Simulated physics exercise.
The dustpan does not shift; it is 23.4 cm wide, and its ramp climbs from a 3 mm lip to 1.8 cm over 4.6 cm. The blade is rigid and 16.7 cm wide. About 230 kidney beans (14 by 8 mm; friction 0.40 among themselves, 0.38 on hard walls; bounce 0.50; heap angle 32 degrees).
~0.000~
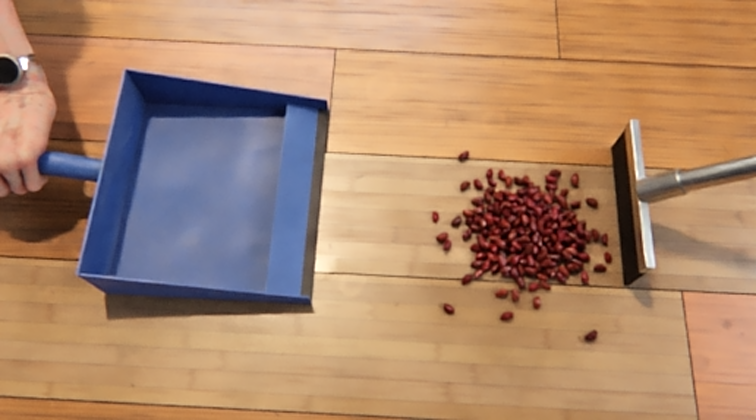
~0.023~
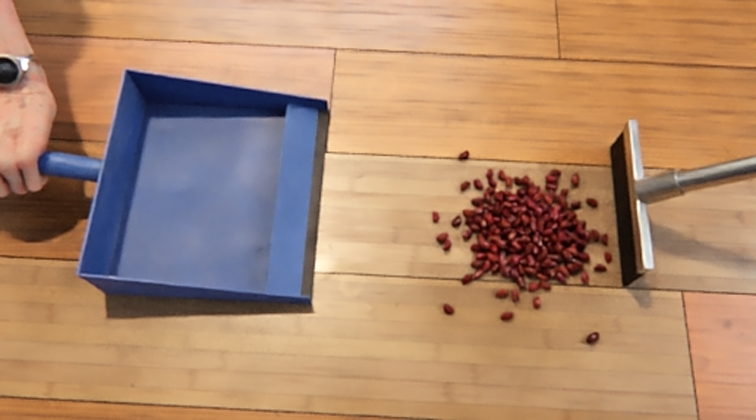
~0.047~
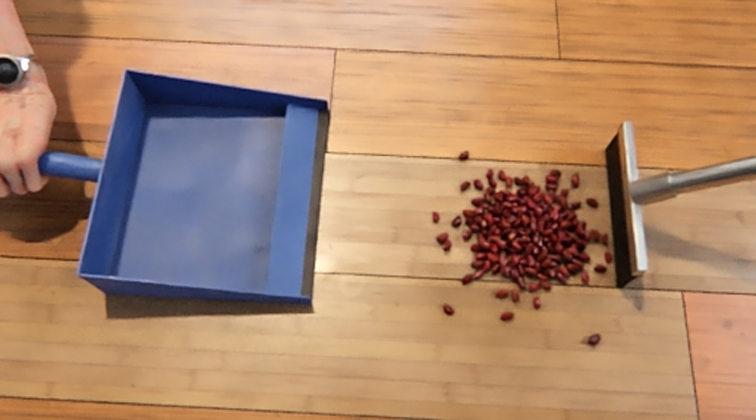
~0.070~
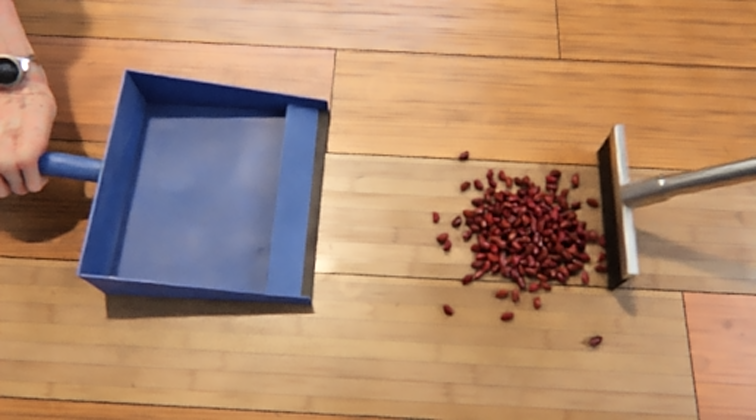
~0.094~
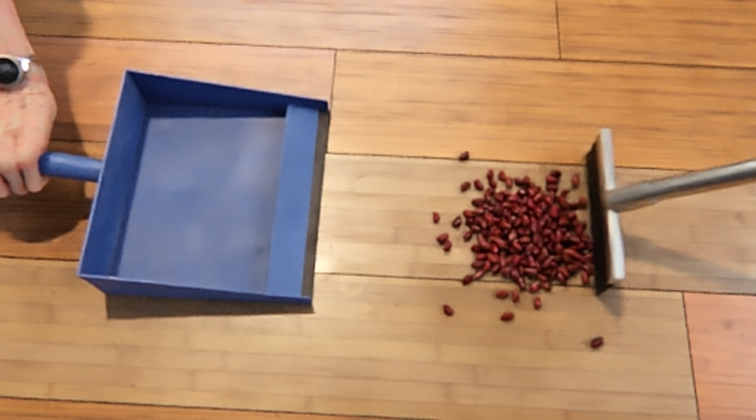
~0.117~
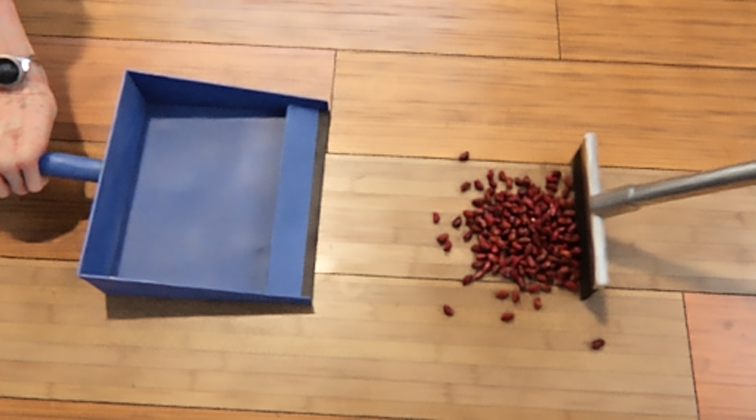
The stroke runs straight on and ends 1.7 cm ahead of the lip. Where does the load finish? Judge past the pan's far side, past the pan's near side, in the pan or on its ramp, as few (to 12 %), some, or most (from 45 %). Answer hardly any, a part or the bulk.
Far side hardly any, near side a part, pan a part.
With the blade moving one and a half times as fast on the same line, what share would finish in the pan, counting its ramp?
It would be near 35 per cent.
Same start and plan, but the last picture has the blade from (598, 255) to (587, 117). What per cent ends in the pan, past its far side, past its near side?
Pan 30, far 5, near 5.
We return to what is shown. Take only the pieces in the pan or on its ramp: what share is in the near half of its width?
About 100 per cent.
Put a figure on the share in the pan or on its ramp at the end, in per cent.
Roughly 25 per cent.
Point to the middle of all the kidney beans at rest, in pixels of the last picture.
Around (309, 250).
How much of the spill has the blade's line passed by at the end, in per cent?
Roughly 25 per cent.
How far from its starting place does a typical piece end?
Some 26 cm.
After 0.31 s, middle of the blade 15 cm from the lip; 0 % over the lip, far side 0 %, near side 10 %.
After 0.43 s, middle of the blade 6 cm from the lip; 0 % over the lip, far side 0 %, near side 25 %.
Then, at 0.69 s, middle of the blade 2 cm from the lip; 25 % over the lip, far side 5 %, near side 30 %.
In the end, at 2.8 s, far side 5 %, near side 30 %, pan 25 %, in front of the lip or behind the blade 40 %.
